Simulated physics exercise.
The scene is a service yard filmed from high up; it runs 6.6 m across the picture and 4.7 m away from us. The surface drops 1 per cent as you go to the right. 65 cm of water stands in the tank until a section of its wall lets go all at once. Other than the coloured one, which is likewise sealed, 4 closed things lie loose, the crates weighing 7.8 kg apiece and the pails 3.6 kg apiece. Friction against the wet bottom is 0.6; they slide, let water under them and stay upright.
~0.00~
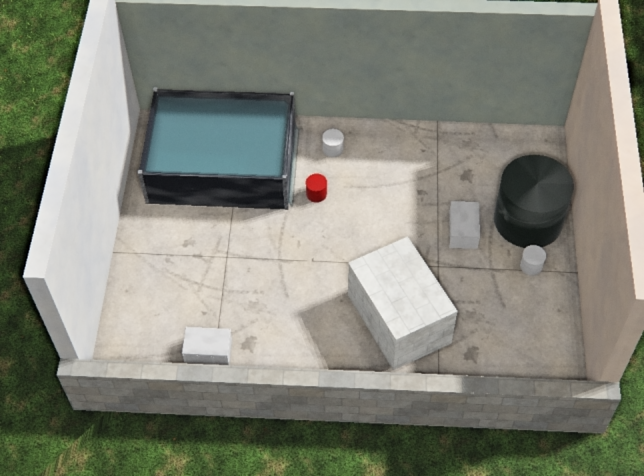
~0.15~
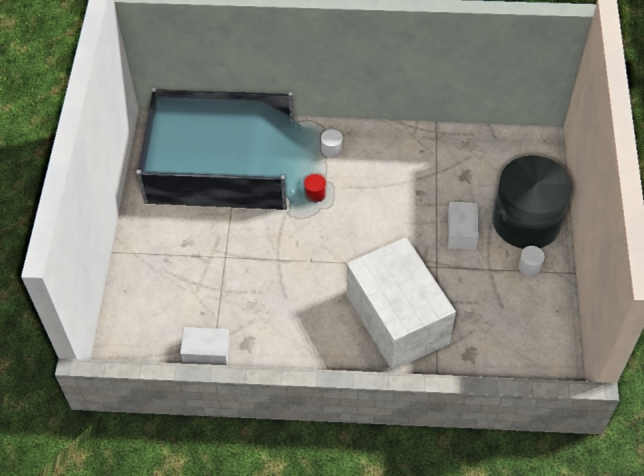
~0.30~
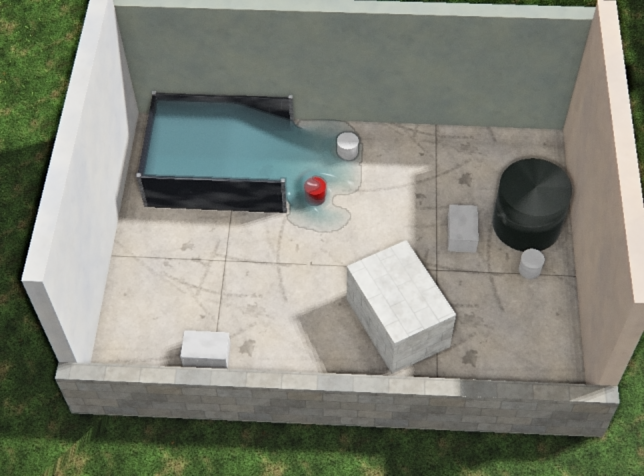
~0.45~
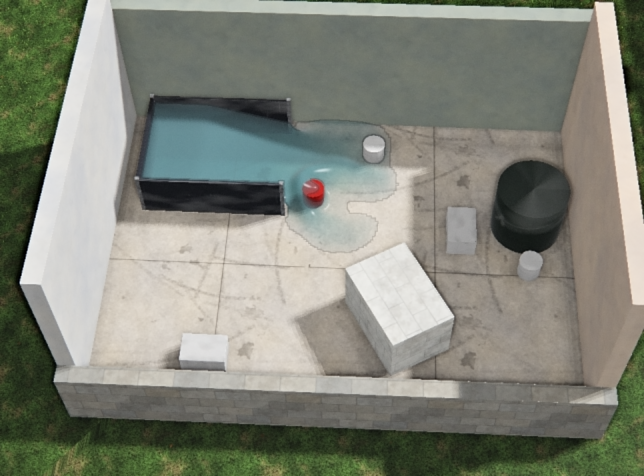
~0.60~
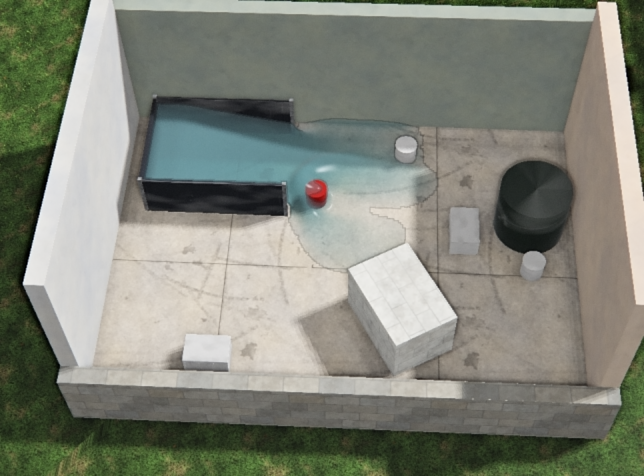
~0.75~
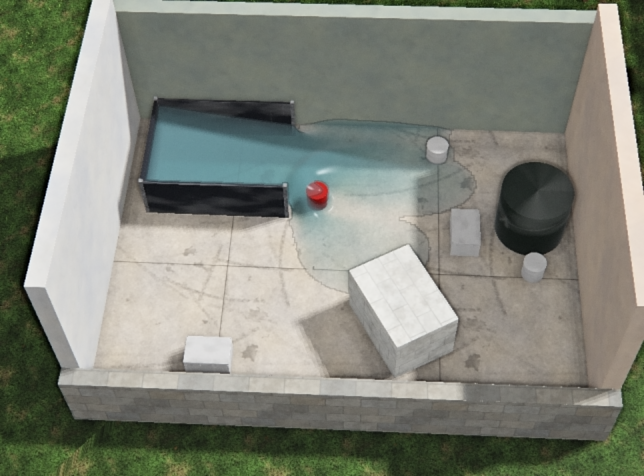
A walled yard held a dark tank whose right side opened, and water spread across the paving around a red pail that stayed put, while a small white container slid to the right.
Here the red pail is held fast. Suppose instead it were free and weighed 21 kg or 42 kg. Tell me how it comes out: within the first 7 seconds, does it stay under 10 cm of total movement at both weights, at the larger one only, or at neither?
At neither.
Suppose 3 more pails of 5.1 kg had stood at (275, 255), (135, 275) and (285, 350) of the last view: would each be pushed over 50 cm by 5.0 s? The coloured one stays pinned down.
One after another they come out within the mark, within the mark, within the mark.
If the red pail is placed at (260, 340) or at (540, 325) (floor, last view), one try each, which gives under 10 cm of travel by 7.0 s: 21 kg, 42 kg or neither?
Well, the little one does for the first, just the big one for the second.
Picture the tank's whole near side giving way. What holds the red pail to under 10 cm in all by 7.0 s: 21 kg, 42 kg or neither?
The lighter one.
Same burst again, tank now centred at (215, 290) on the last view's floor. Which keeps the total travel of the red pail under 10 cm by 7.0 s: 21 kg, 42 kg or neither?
In that case the lighter mass suffices.
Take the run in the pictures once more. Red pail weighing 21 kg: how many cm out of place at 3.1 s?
Roughly 200 cm.
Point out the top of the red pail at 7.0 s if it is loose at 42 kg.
Around (352, 199).
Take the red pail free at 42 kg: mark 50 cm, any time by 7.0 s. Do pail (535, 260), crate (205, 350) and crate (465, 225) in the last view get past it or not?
Above, below, above.
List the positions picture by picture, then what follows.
The red pail at (316, 182), on the bottom; 3.0 m2 under water; 0 of 5 have shifted, in the first picture.
The red pail at (315, 183) rests on the ground; 3.8 m2 under water; 0 of 5 have shifted, in the second picture.
The red pail at (315, 186), on the bottom; 4.8 m2 under water; 1 of 5 have shifted, in the third picture.
The red pail at (313, 188) rests on the ground; water covers 6.0 m2; 1 of 5 have shifted, in the fourth picture.
The red pail at (316, 189), on the bottom; water covers 7.5 m2; 1 of 5 have shifted, in the fifth picture.
The red pail at (317, 190), on the bottom; 9.1 m2 under water; 1 of 5 have shifted, in the sixth picture.
After 1.4 s the red pail would be 129 cm from its start with 21 kg and 39 cm from its start with 42 kg; 15 cm of water round it then.
After 3.1 s the red pail would be 210 cm from its start with 21 kg and 54 cm from its start with 42 kg; 8 cm of water round it then.
After 4.9 s the red pail would be 210 cm from its start with 21 kg and 54 cm from its start with 42 kg; 7 cm of water round it then.
After 7.0 s the red pail would be 210 cm from its start with 21 kg and 54 cm from its start with 42 kg; 6 cm of water round it then.
